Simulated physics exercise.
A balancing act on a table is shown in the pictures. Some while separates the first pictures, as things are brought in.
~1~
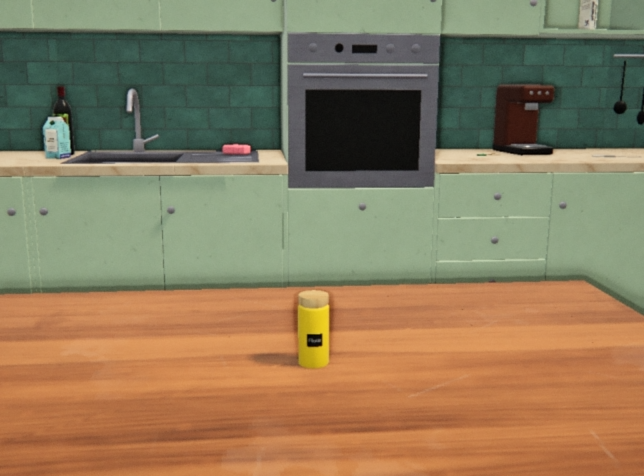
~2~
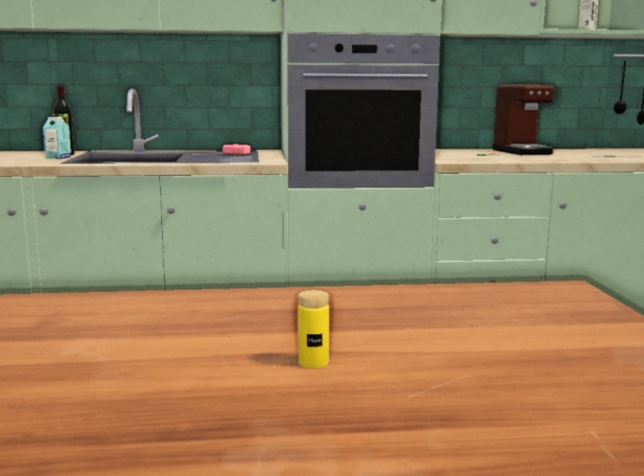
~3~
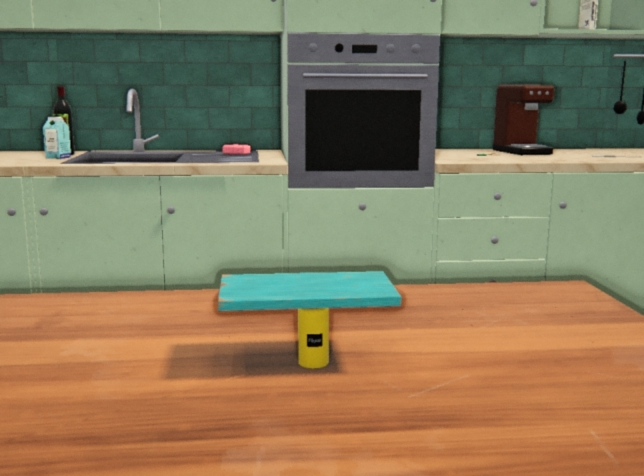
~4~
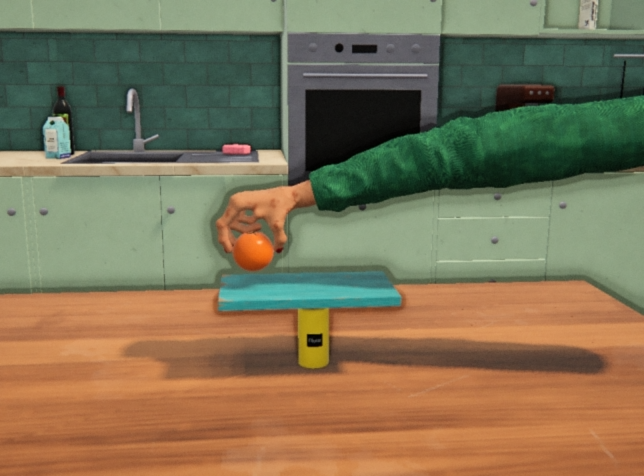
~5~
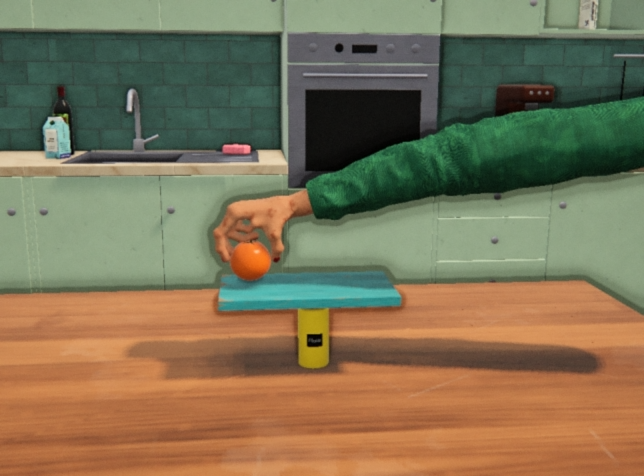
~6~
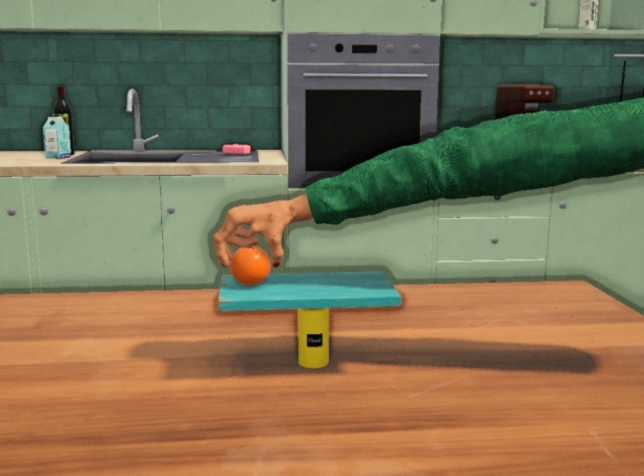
The footage shows a yellow shaker standing on a wooden table in a kitchen, then a teal board resting across its top. A green-sleeved arm reaches in from the right and lowers an orange tomato onto the board's left side.
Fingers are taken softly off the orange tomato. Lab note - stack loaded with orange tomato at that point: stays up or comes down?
Observed: Comes down.
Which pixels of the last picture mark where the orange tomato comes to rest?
End position in the final view: Approximately (202, 346).
Then, 0.50 s later than the last frame, orange tomato now fallen; turquoise board tilted by 47°.
Then, 0.60 s later than the last frame, turquoise board tilted by 54°.
Then, 0.90 s later than the last frame, turquoise board now fallen; yellow shaker tilted by 61°.
Then, 1.00 s later than the last frame, yellow shaker now fallen.
When it is over, fallen, yellow shaker, turquoise board and orange tomato. End places, in pixels of the last picture, orange tomato near (202, 346). The stack comes apart.
